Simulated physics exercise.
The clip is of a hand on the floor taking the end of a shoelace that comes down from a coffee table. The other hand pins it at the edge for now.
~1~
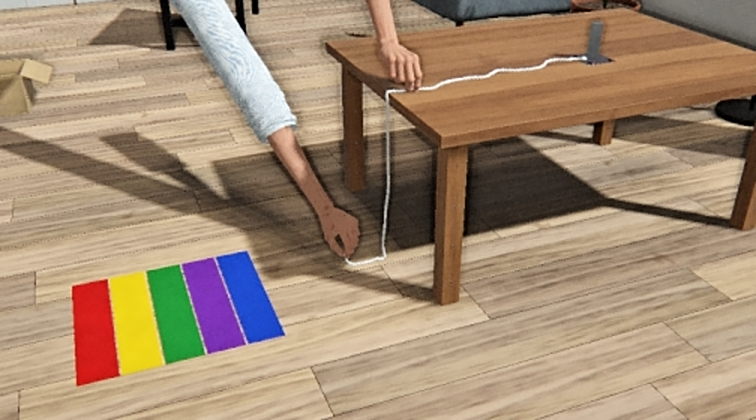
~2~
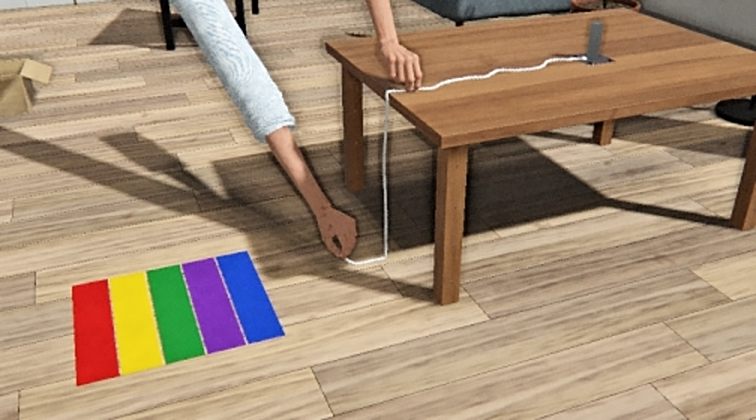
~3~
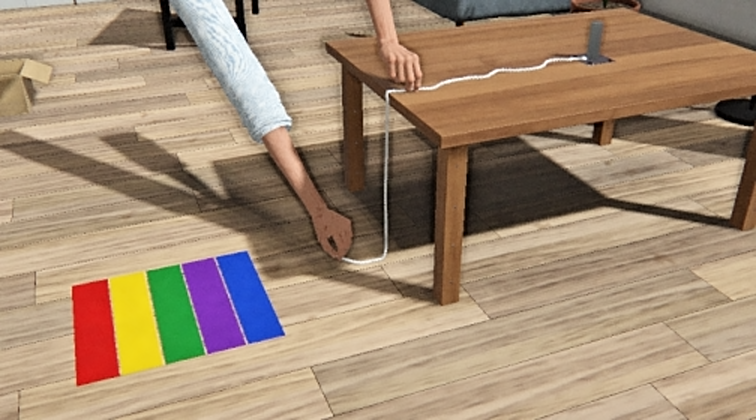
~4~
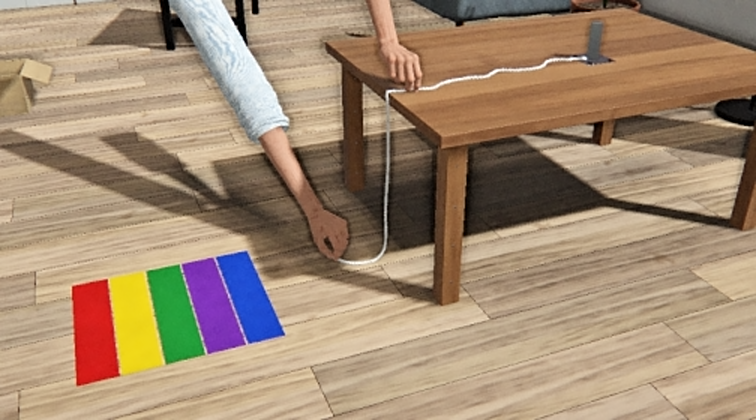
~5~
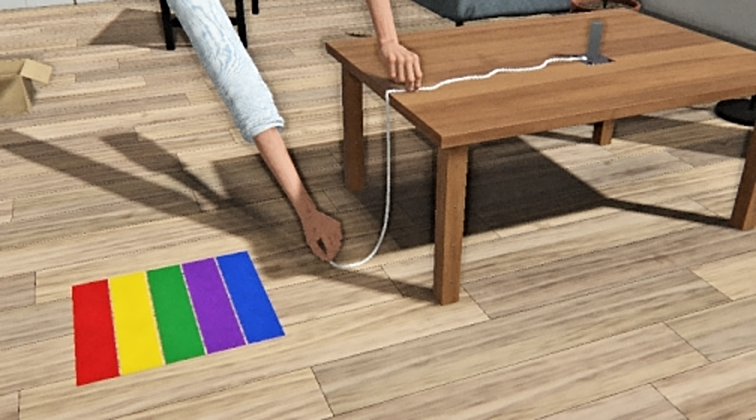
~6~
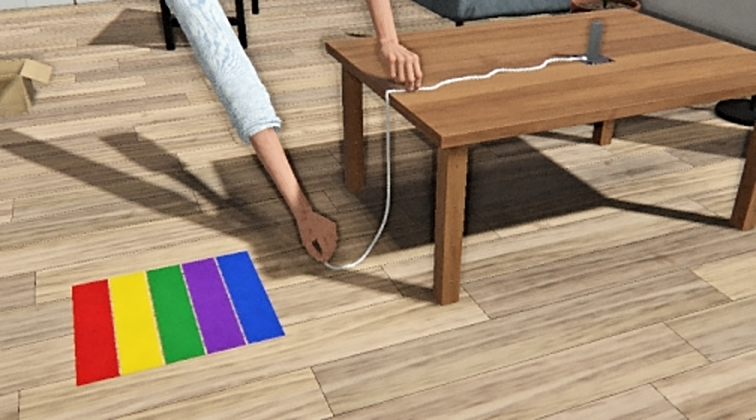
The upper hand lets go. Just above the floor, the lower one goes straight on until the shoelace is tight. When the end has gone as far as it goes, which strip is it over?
It is over the purple strip.
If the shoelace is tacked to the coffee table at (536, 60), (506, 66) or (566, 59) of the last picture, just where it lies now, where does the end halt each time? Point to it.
Approximately at (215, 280), at (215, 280) and at (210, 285), in that order.
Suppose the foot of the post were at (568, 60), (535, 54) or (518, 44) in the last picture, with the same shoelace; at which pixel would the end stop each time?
It works out at around (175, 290), (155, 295) and (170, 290) for the three tries.
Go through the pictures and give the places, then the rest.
In the first frame, end (344, 255); blue (260, 322); purple (221, 331); green (181, 340); yellow (140, 350); red (97, 360).
In the second frame, end (342, 255); shoelace through (552, 61) (501, 70) (445, 83) (387, 109) (384, 179) (386, 246).
In the third frame, end (337, 256).
In the fourth frame, end (333, 257); shoelace through (552, 61) (501, 70) (445, 83) (388, 109) (387, 178) (385, 246).
In the fifth frame, end (327, 258).
In the sixth frame, end (322, 260); shoelace through (552, 61) (501, 70) (445, 83) (388, 109) (389, 178) (372, 245).
Early on, end near (278, 269); short of the strips.
Midway, end near (235, 278); over blue.
At the end of the slack, end near (208, 284); over purple. The purple one.
